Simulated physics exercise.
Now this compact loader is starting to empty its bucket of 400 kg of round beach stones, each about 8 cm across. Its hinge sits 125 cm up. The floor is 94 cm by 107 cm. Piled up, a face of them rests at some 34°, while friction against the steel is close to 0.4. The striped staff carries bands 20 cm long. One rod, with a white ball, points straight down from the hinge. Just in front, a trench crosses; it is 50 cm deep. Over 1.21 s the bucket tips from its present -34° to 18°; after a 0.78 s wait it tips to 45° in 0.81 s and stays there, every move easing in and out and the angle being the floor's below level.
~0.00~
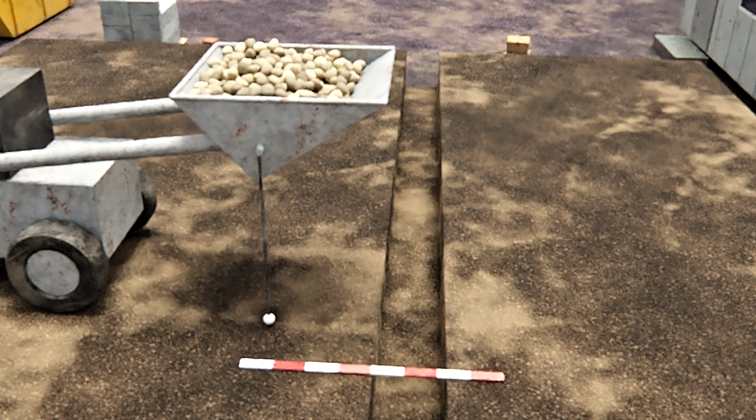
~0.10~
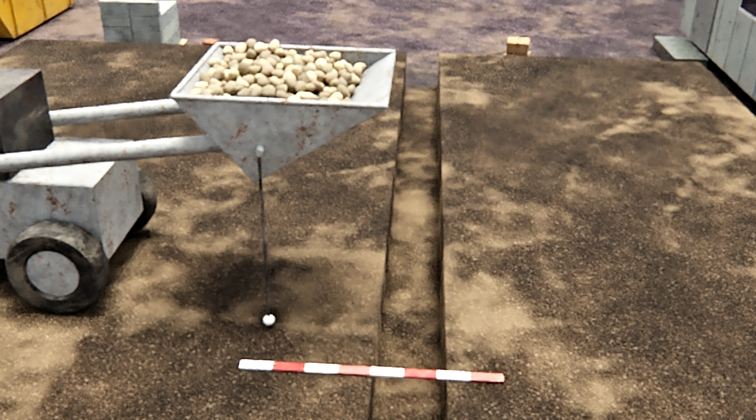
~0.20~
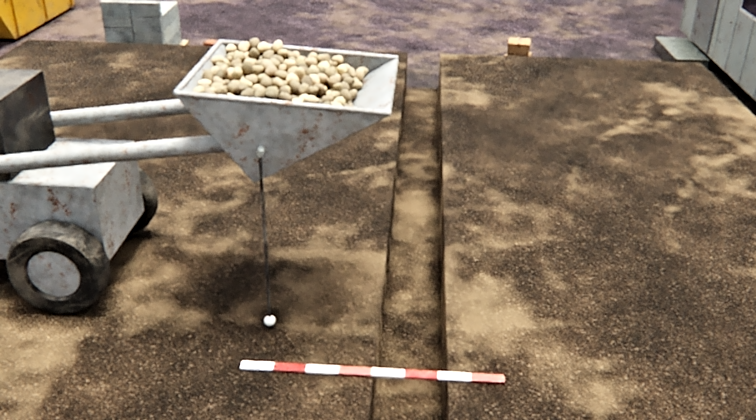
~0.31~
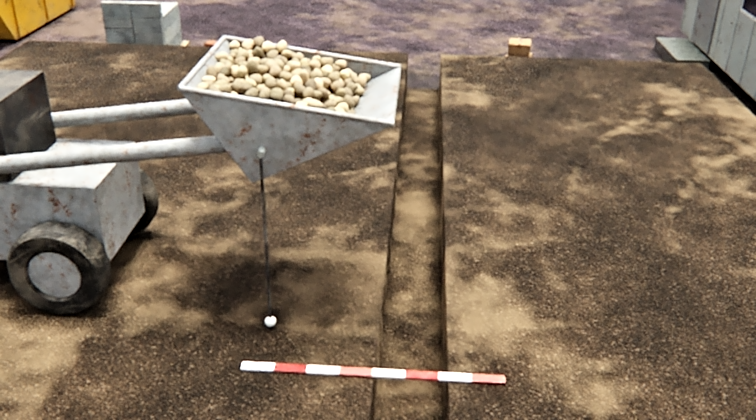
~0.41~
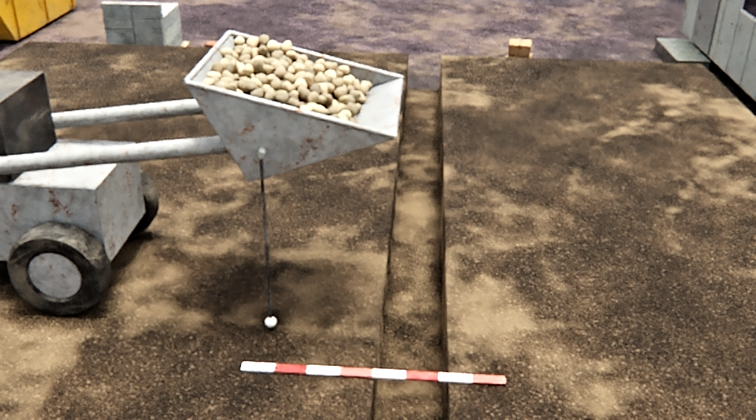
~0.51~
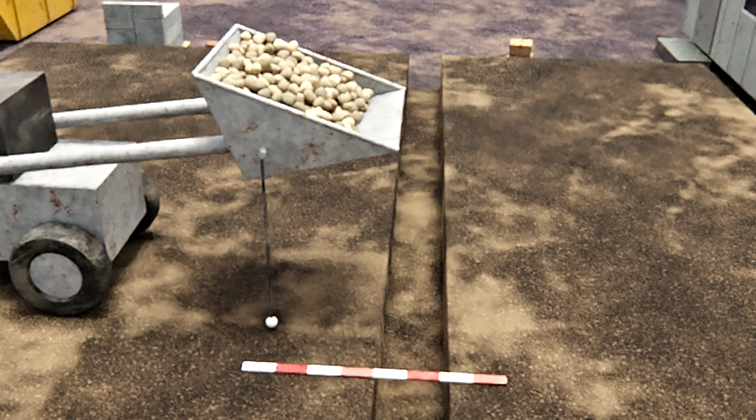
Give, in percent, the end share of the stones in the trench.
Near 70 percent.
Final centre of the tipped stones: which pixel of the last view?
I'd put it close to (429, 323).
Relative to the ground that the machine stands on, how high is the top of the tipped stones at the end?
Around 14 cm above it, I'd say.
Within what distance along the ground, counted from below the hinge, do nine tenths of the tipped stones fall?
Distance from the hinge: About 160 cm.
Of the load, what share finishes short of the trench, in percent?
0 per cent or so.
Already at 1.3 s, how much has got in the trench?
Approx. 10 % of the load.
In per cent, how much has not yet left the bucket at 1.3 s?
I'd say it's holding near 90 per cent.
After 0.9 s the floor is at 10°; 100 % in the bucket; the foremost stones are at (368, 155).
After 1.3 s the floor is at 18°; 90 % in the bucket, 1 % short of the trench, 9 % in the trench; the foremost stones are at (419, 205).
After 3.2 s the floor is at 45°; 0 % in the bucket, 71 % in the trench, 29 % past the trench; the foremost stones are at (606, 256).
After 5.8 s the floor is at 45°; 0 % in the bucket, 71 % in the trench, 29 % past the trench; the foremost stones are at (607, 256).
